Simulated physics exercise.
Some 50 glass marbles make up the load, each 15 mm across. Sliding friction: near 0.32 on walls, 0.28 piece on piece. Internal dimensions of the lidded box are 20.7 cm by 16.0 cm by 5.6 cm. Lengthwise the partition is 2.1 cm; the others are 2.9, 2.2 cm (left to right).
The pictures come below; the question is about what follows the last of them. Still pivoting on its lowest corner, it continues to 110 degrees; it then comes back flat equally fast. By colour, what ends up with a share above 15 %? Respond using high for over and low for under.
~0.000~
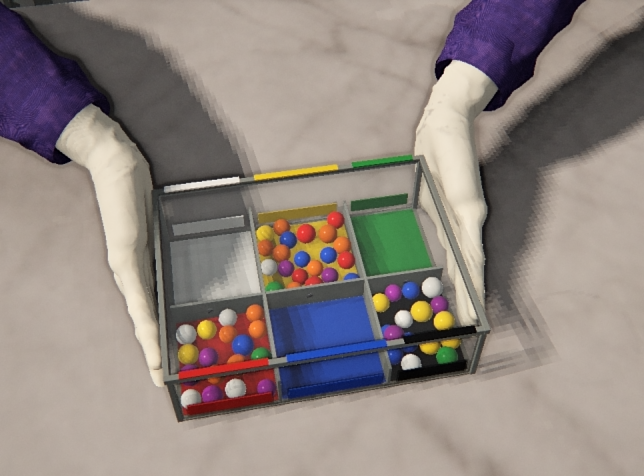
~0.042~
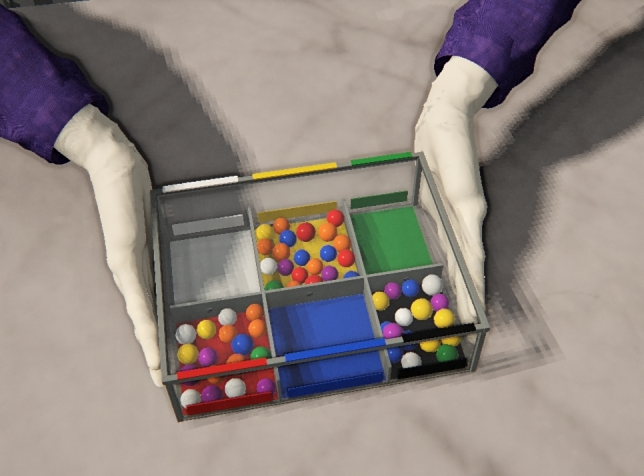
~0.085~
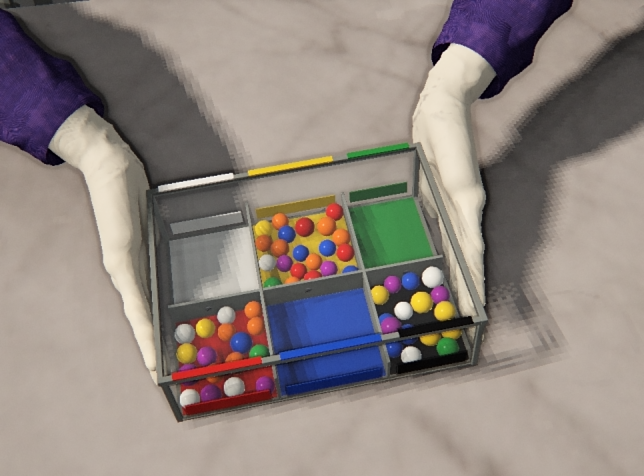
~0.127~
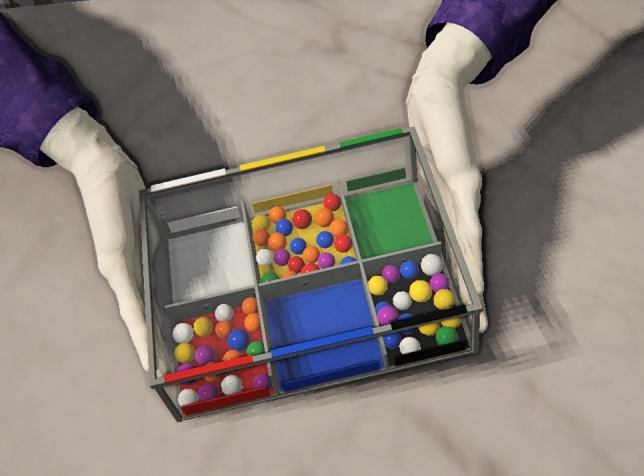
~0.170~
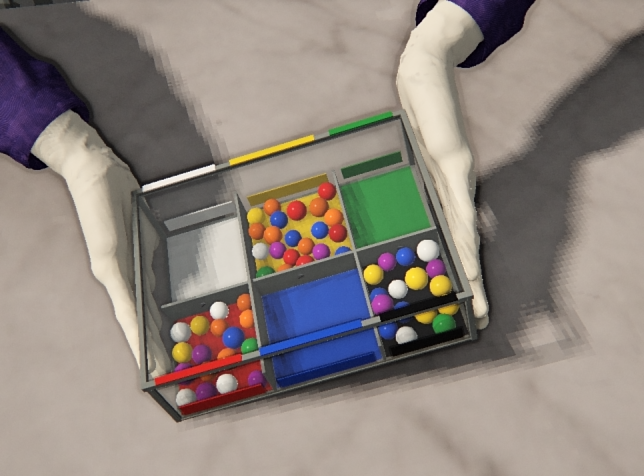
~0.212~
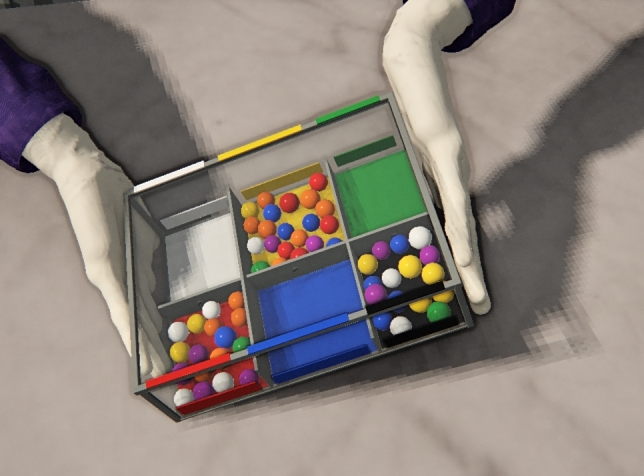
Red compartment high, blue compartment low, green compartment low, yellow compartment low, white compartment high, black compartment low.
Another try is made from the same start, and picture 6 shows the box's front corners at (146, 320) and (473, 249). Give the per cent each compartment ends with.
By the end, red has 0%, blue has 0%, green has 5%, yellow has 45%, white has 50% and black has 0%.
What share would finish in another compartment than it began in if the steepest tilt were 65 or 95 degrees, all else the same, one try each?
0 % and 60 %.
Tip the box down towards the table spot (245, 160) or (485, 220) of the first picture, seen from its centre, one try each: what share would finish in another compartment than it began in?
Approximately 70 percent, then 80 percent.
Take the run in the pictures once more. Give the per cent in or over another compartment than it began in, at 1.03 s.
Reading: Close to 45 %.
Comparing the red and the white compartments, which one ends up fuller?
The red one.
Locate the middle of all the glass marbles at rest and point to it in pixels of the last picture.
In the last view, approximately (222, 332).
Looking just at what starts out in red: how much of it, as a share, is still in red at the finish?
About 90 in a hundred.
After 1.03 s, tilt 110 degrees; red 30 %, blue 25 %, yellow 20 %, white 15 %, black 5 %.
After 1.57 s, tilt 48 degrees; red 65 %, blue 5 %, white 30 %.
Then, at 2.17 s, tilt 0 degrees; red 60 %, blue 5 %, white 35 %.
At rest (2.8 s), red 60 %, blue 5 %, green 0 %, yellow 0 %, white 35 %, black 0 %.
